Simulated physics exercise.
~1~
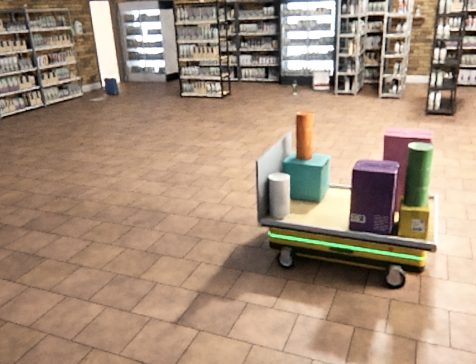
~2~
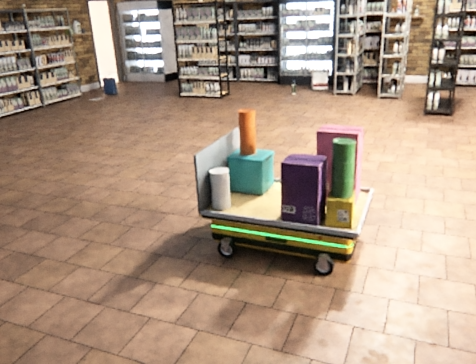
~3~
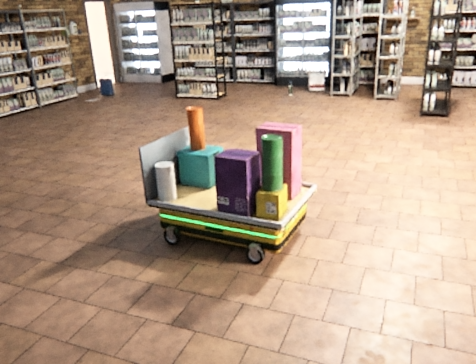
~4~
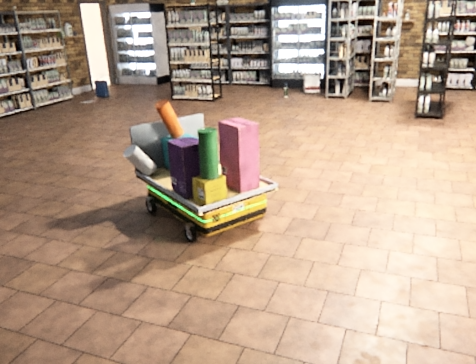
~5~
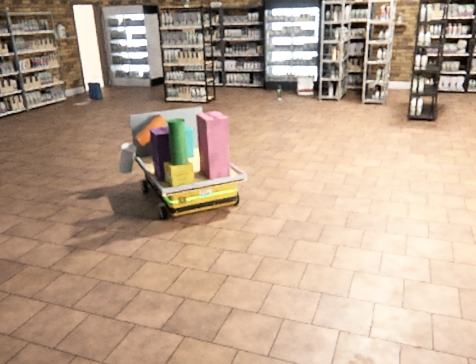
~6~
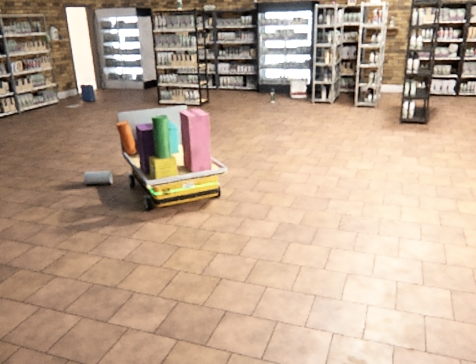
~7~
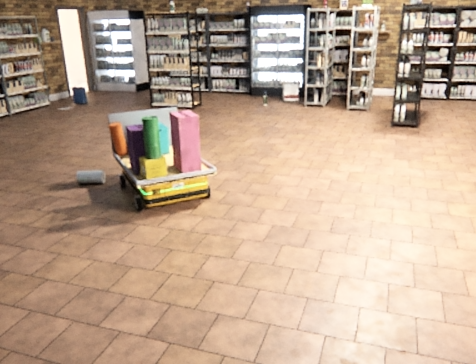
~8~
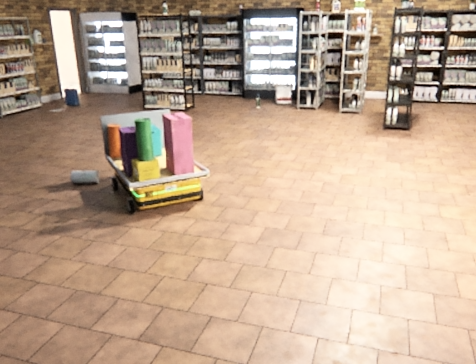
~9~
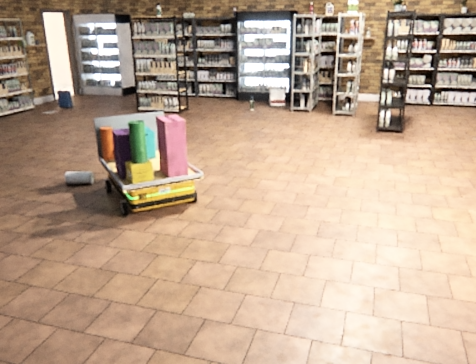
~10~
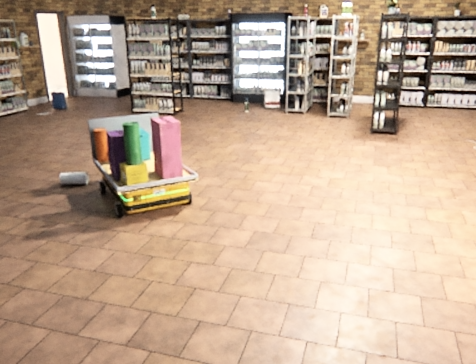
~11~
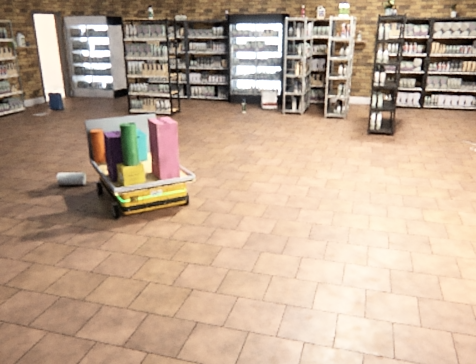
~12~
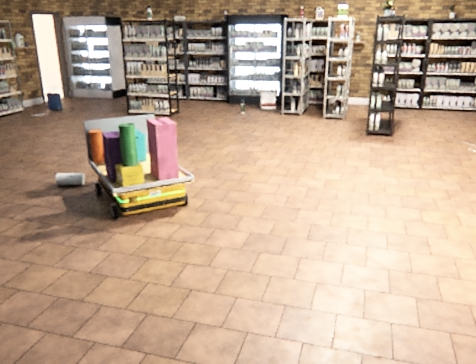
We see a robot cart carrying colourful boxes and canisters roll left across a tiled floor and turn, the orange canister tipping and the white one falling off. The cart stops, the white canister lying on the floor beside it and the other items still aboard.
